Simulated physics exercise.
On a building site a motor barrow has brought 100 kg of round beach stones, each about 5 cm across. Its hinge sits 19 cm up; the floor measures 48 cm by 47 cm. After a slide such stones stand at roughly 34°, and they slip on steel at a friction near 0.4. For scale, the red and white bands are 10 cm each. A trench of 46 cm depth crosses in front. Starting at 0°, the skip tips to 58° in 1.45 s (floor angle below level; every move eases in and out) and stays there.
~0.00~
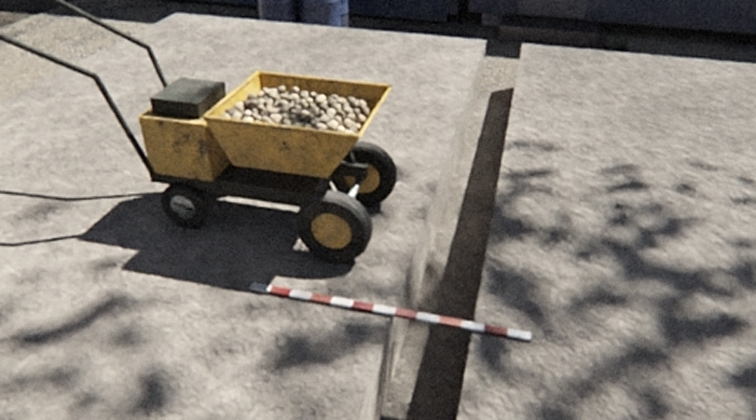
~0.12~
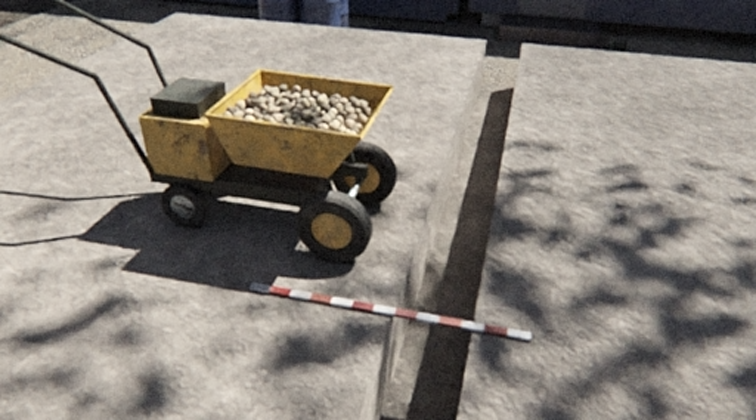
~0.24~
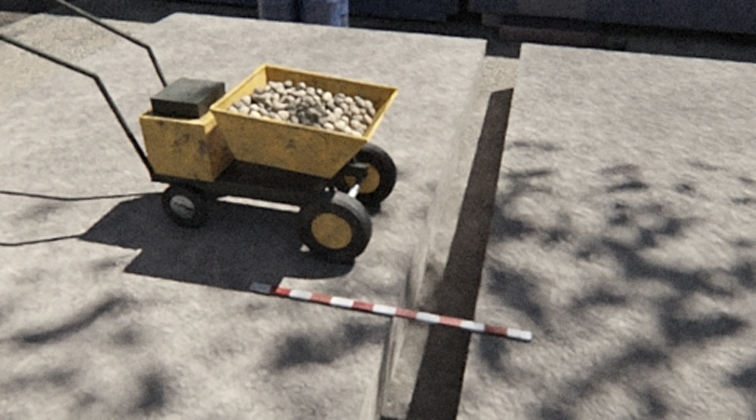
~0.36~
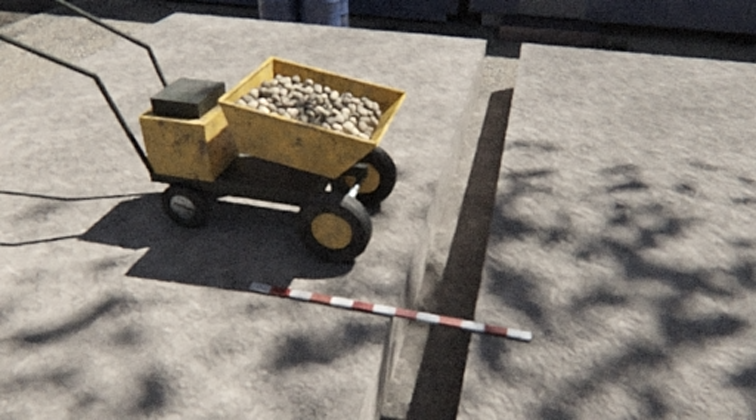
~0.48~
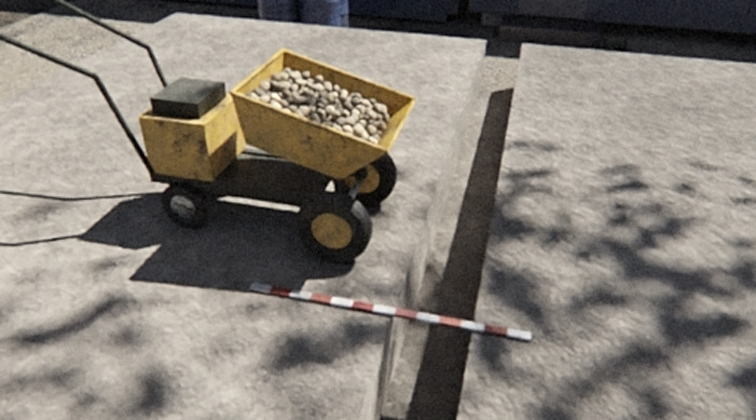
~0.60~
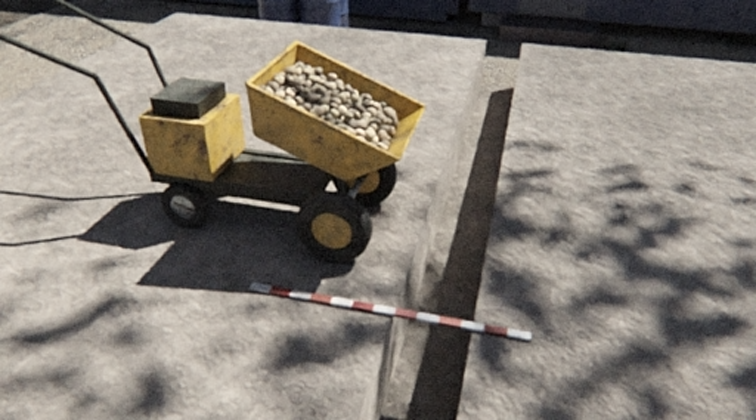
The yellow skip full of round stones on a small motor barrow started out level, then slowly tilted forward to the right, its back end rising away from the body while the wheels stayed still.
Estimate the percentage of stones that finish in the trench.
About 49 per cent.
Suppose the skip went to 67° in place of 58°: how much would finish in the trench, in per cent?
Then about 65 per cent.
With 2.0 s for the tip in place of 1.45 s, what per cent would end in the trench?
In that case some 55 per cent.
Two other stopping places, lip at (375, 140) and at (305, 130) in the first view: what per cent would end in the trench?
About 35 and 65 per cent.
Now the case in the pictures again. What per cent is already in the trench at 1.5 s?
About 15 per cent by then.
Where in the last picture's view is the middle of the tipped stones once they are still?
Their middle is at about (462, 308).
After 1.1 s the floor is at 49°; 100 % in the skip; the foremost stones are at (435, 171).
After 1.5 s the floor is at 58°; 77 % in the skip, 17 % in the trench, 7 % past the trench; the foremost stones are at (518, 258).
After 1.9 s the floor is at 58°; 54 % in the skip, 27 % in the trench, 18 % past the trench; the foremost stones are at (573, 246).
After 3.8 s the floor is at 58°; 31 % in the skip, 49 % in the trench, 20 % past the trench; the foremost stones are at (619, 259).
